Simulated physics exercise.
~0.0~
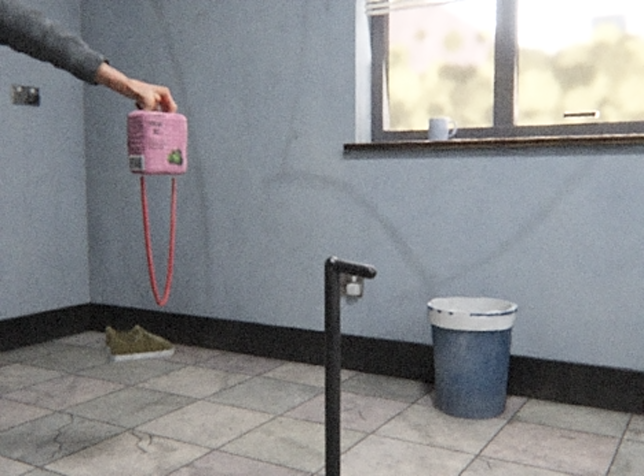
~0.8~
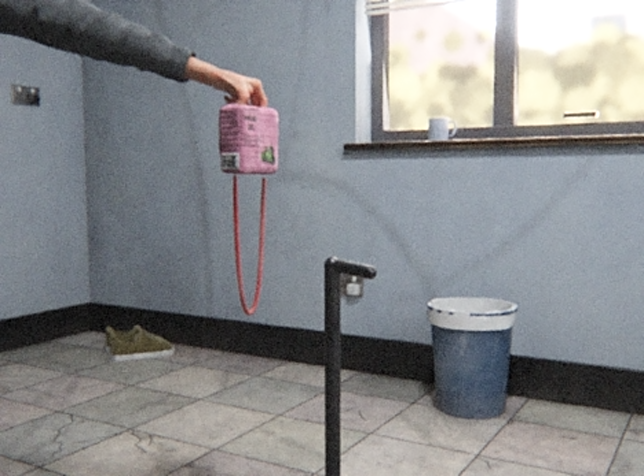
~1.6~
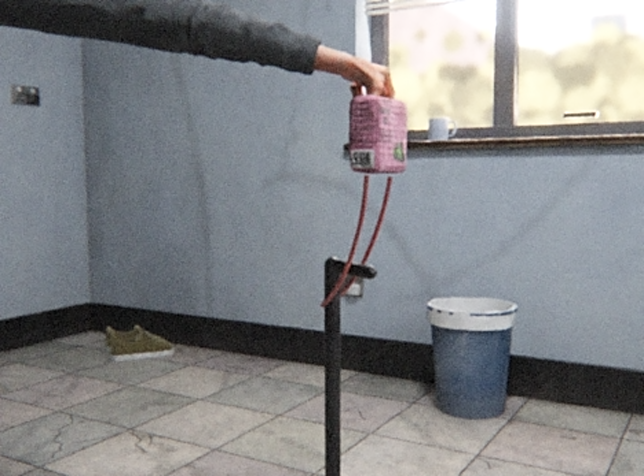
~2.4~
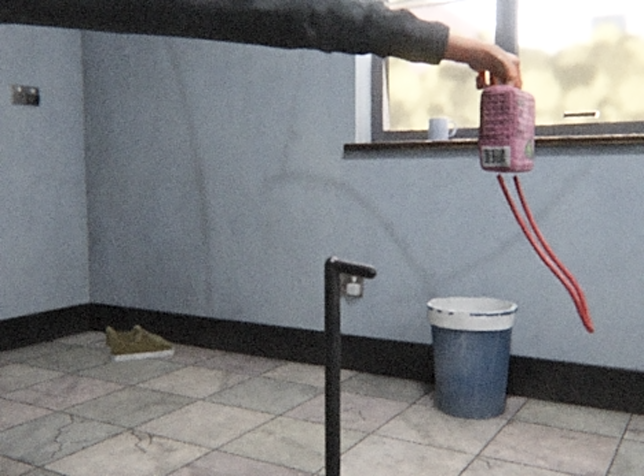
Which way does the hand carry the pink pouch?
The hand carries the pink pouch to the right, over the post and past it.
